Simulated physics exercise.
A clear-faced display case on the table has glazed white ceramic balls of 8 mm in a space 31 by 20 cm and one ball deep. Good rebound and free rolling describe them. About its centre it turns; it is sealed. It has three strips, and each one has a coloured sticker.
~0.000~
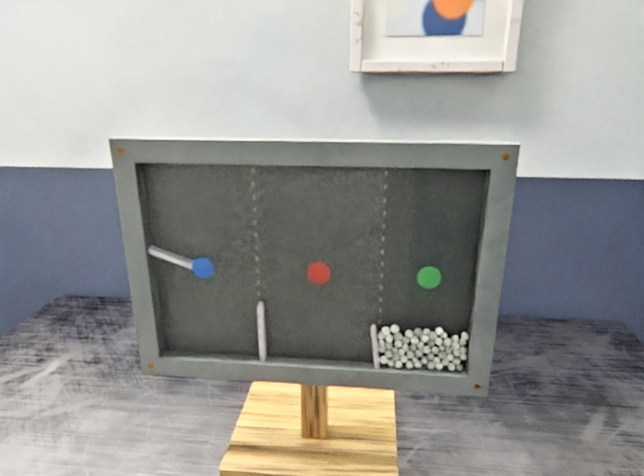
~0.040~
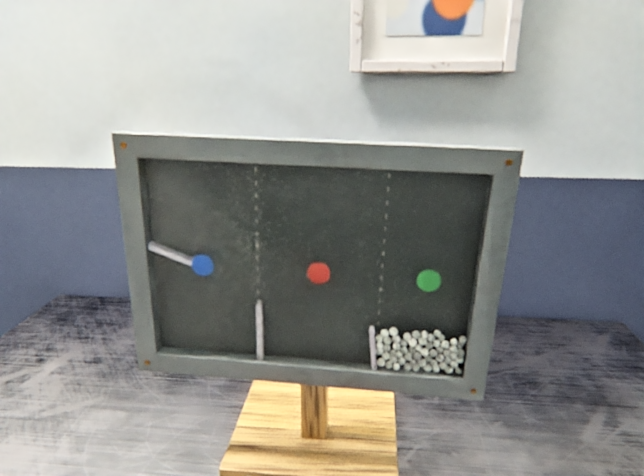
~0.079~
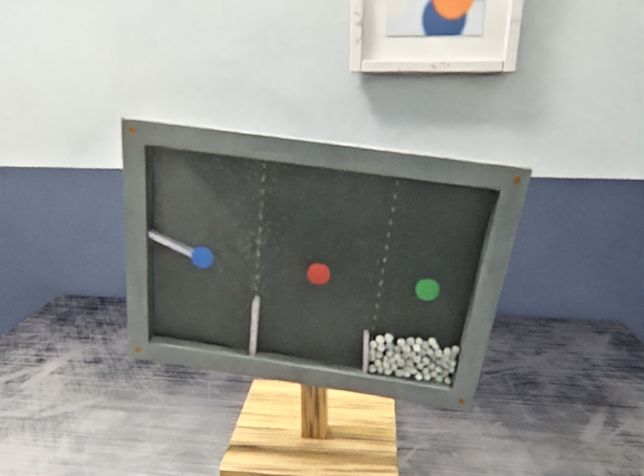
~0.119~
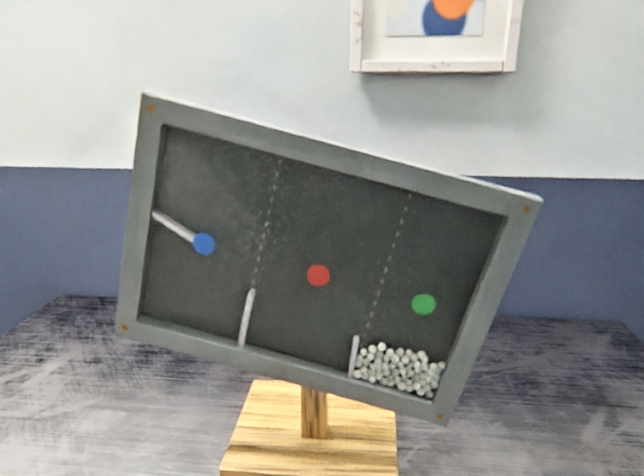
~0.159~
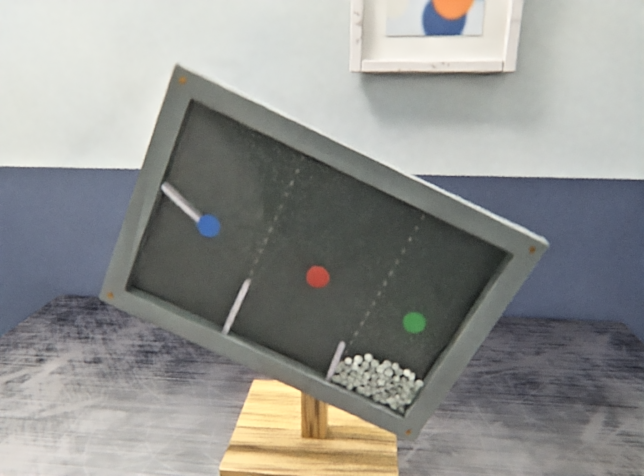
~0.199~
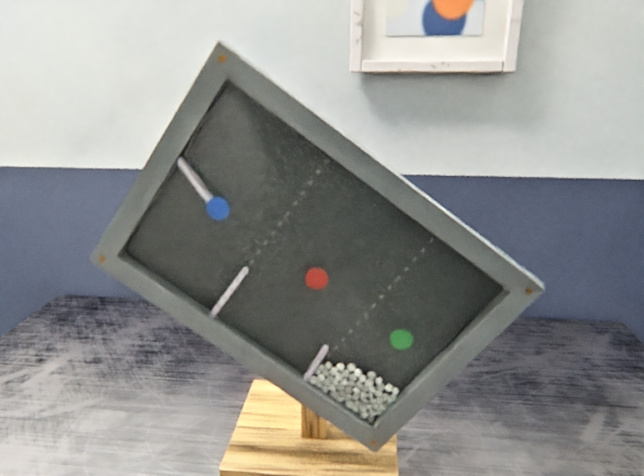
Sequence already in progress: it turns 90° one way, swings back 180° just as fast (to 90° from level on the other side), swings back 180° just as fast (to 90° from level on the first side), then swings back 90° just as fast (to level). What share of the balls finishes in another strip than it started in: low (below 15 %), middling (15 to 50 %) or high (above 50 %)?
Middling.
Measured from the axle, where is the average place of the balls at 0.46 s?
Position estimate: Left 7 cm, below 12 cm.
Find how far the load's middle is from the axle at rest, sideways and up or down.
About 6 cm right and 9 cm below.
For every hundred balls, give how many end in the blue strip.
That comes to near 20 percent.
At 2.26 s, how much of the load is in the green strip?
Around 60 per cent.
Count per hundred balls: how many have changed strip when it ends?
Close to 35 in a hundred.
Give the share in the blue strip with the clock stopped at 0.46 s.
It comes to roughly 0 %.
By 0.46 s, it stands 90° clockwise; the balls' middle is 7 cm left of and 12 cm below the centre; green 100 %; 0 % have changed strip.
By 2.26 s, it stands 45° clockwise; the balls' middle is 1 cm right of and 10 cm below the centre; red 20 %, blue 20 %, green 60 %; 40 % have changed strip.
By 2.49 s, it stands level; the balls' middle is 7 cm right of and 8 cm below the centre; red 15 %, blue 20 %, green 65 %; 35 % have changed strip.
At rest by 3.6 s, it stands level; red 15 %, blue 20 %, green 65 %; 35 % have changed strip.
